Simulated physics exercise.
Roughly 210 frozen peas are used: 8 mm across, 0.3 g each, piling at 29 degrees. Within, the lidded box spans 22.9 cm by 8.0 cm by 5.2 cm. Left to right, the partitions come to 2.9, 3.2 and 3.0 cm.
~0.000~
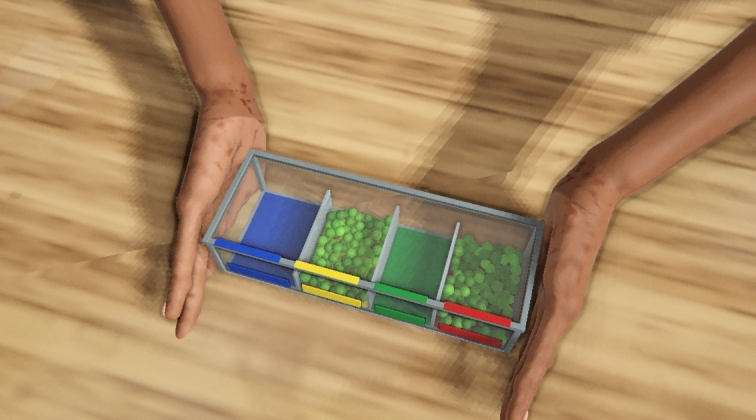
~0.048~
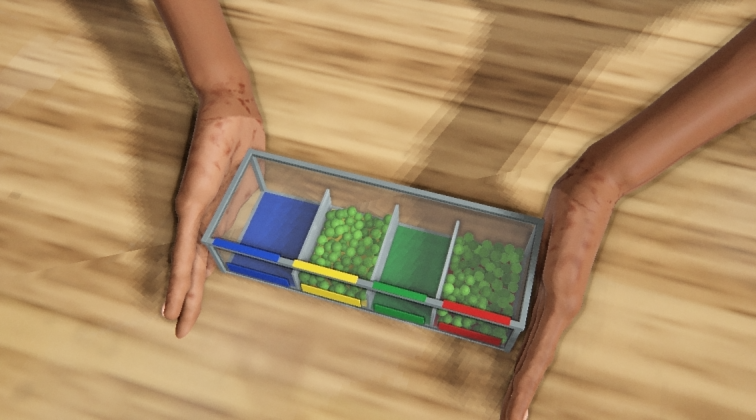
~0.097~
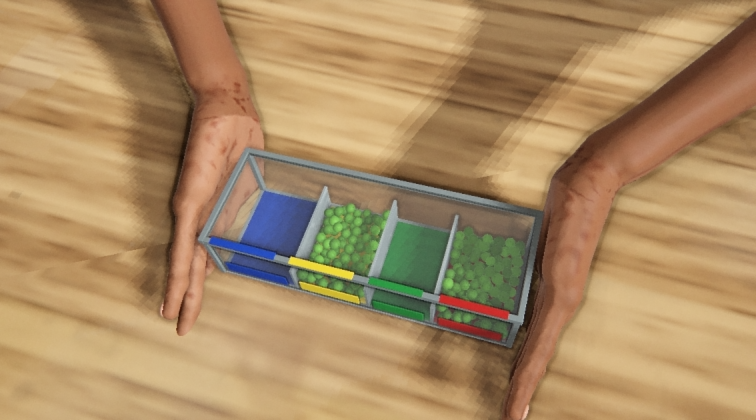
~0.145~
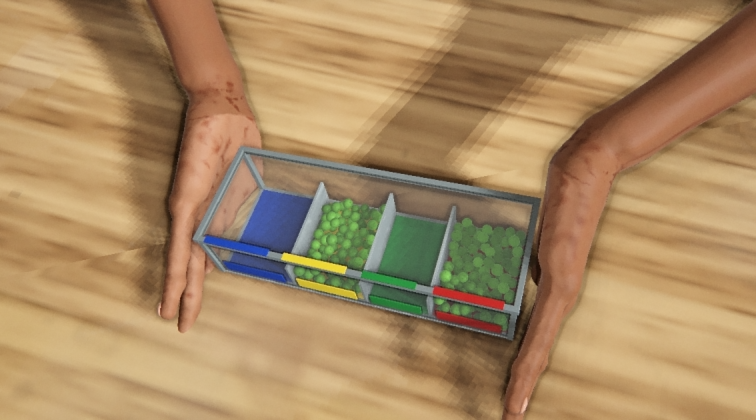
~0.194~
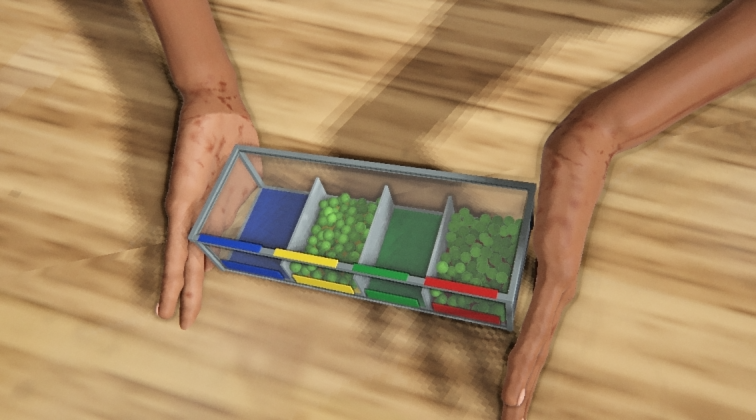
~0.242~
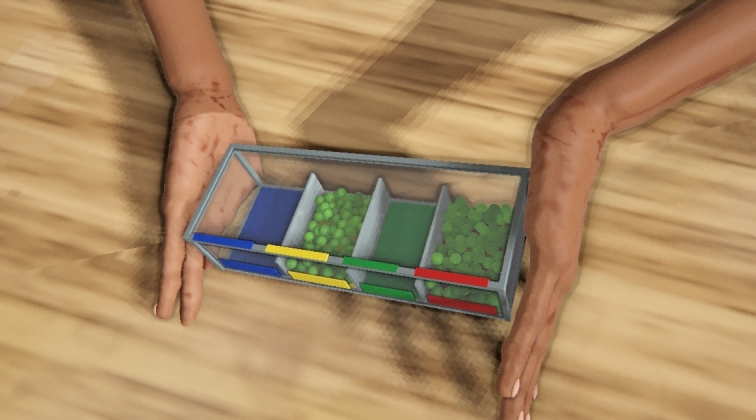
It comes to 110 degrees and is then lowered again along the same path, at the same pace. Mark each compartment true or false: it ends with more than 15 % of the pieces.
Red: False, blue: True, green: False, yellow: False.
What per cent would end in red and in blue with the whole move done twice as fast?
Final split: Red = 0 %, blue = 90 %.
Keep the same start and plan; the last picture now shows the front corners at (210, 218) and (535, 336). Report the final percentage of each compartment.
Final shares, in per cent - red: 85, blue: 0, green: 10, yellow: 5.
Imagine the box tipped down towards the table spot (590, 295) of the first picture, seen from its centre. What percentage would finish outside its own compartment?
Near 45 percent, give or take.
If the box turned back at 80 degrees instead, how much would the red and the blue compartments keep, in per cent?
Shares: Red 30, blue 20, per cent.
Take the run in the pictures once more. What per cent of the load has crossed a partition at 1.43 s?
Roughly 55 percent.
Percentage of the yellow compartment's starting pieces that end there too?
0 %.
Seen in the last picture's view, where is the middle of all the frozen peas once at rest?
In the last view, approximately (266, 231).
After 1.43 s, tilt 110 degrees; red 25 %, blue 35 %, green 15 %, yellow 25 %.
After 2.23 s, tilt 50 degrees; blue 95 %, yellow 5 %.
After 3.04 s, tilt 0 degrees; blue 95 %, yellow 5 %.
By 3.6 s all is still; red 0 %, blue 95 %, green 0 %, yellow 5 %.
